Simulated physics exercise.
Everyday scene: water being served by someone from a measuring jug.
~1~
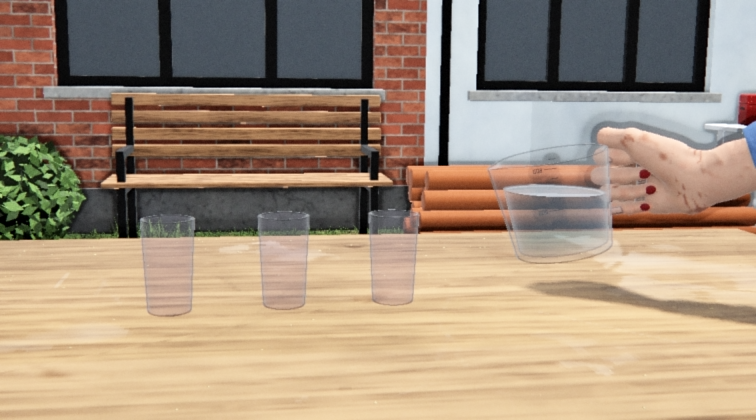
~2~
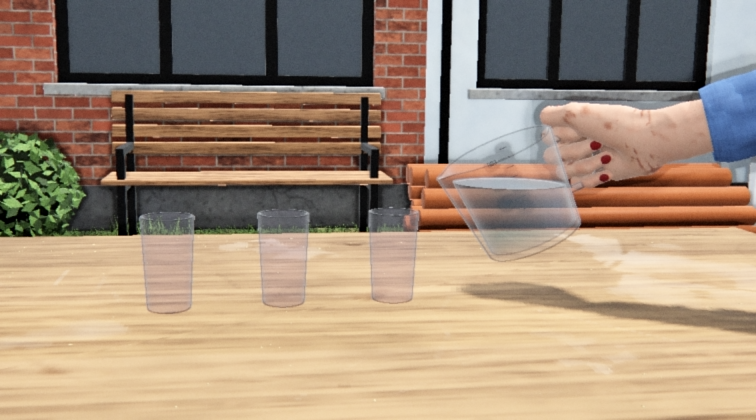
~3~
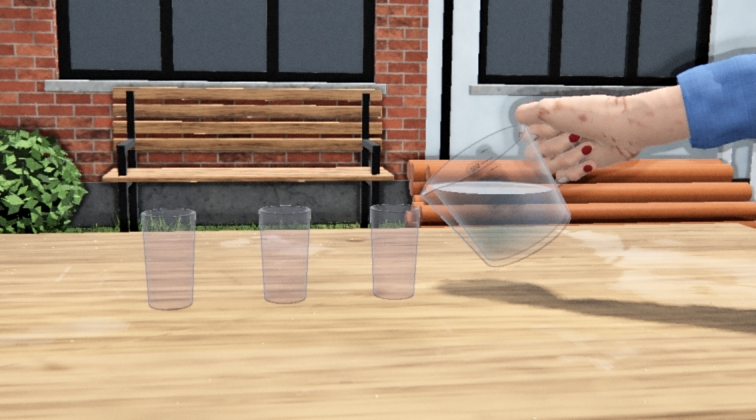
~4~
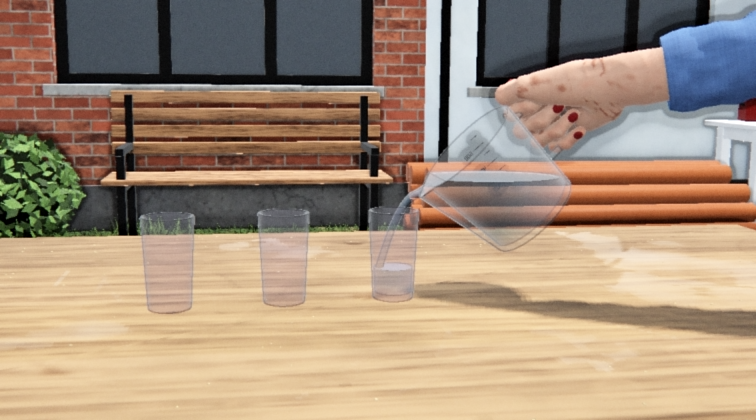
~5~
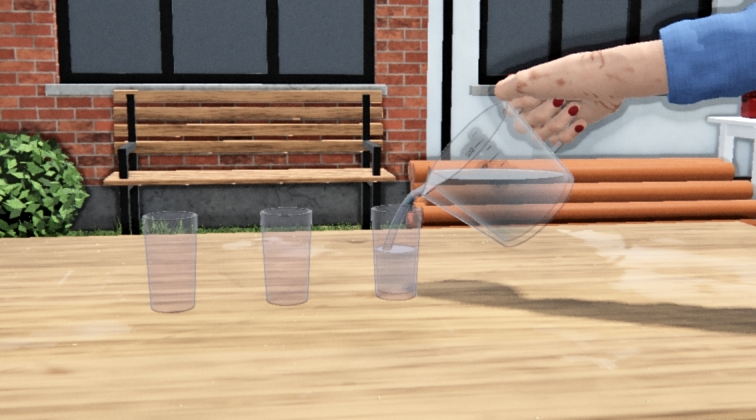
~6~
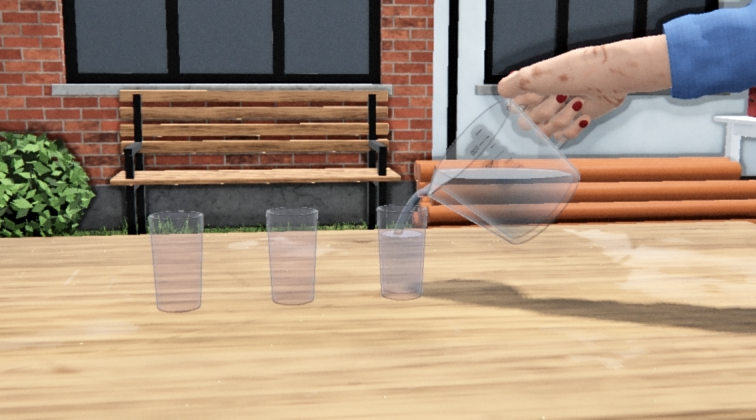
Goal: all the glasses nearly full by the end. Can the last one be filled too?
The supply keeps up.
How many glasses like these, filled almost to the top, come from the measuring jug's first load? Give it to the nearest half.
About 4.5 servings.
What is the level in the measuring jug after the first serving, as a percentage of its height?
Roughly 50 %.
Next, the first is about three quarters full.
After that, the first is done and the measuring jug has about three quarters of its load.
Finally, all three are full and about a third of the water is over.
